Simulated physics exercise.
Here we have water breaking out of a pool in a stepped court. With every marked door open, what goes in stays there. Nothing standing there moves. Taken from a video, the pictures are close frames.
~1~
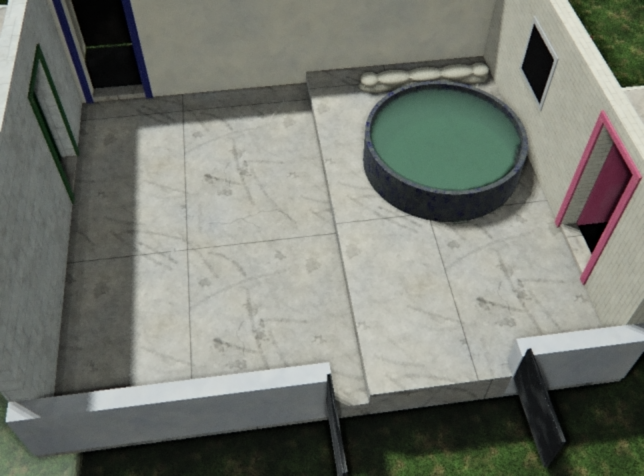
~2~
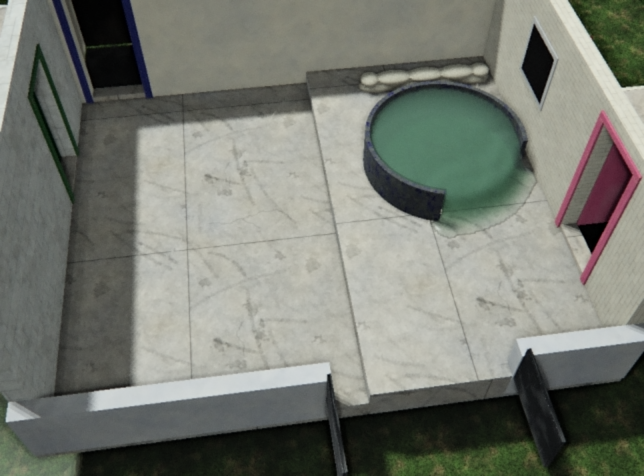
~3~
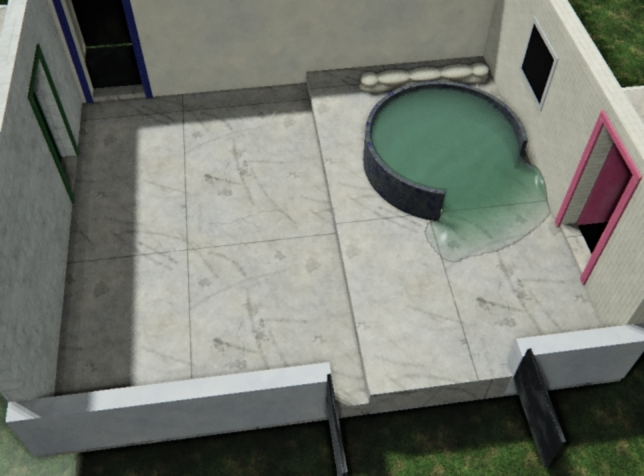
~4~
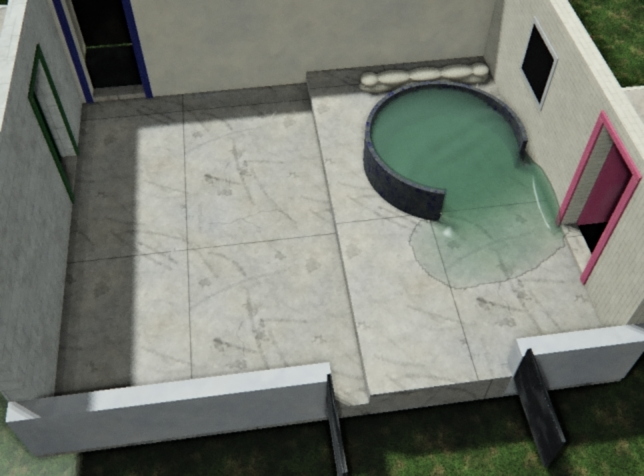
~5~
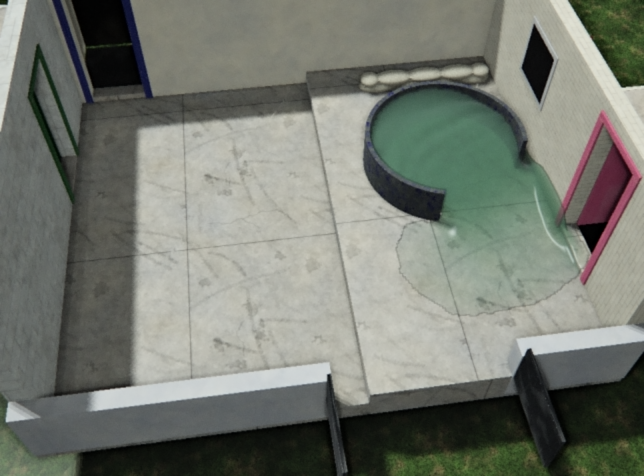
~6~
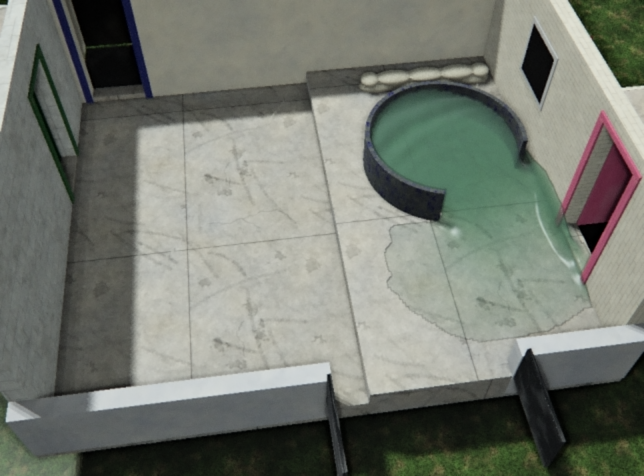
In a walled courtyard, green water pours from a gap in a round pool and spreads across the pale floor.
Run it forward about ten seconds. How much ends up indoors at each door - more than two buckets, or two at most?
Outcome: Green door: Two buckets at most. Blue door: Two buckets at most. Pink door: Over two buckets.
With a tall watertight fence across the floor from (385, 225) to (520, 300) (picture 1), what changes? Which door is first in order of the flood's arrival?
I'd pick the pink door.
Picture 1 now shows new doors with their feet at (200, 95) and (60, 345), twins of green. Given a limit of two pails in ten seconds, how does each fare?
Per door: Within the limit; past the limit.
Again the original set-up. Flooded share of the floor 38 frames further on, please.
My guess is around 60 in a hundred.
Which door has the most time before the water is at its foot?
Answer: The one in blue.
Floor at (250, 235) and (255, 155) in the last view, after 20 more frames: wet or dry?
Point one: Unflooded. Point two: Unflooded.
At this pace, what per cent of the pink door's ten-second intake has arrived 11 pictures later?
Result: 40 % of the ten-second total.
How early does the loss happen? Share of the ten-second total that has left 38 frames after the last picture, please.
Estimated share: Close to 75 %.
A moment on, water covers 20 % of the floor; the green door not reached, the blue door not reached, the pink door over two buckets in.
Next, water covers 15 % of the floor; the green door not reached, the blue door not reached, the pink door over two buckets in.
Then, water covers 35 % of the floor; the green door not reached, the blue door not reached, the pink door far over two buckets in.
Later, water covers 60 % of the floor; the green door not reached, the blue door not reached, the pink door far over two buckets in.
In the end, water covers 70 % of the floor; the green door wet at the sill, nothing in, the blue door wet at the sill, nothing in, the pink door far over two buckets in.
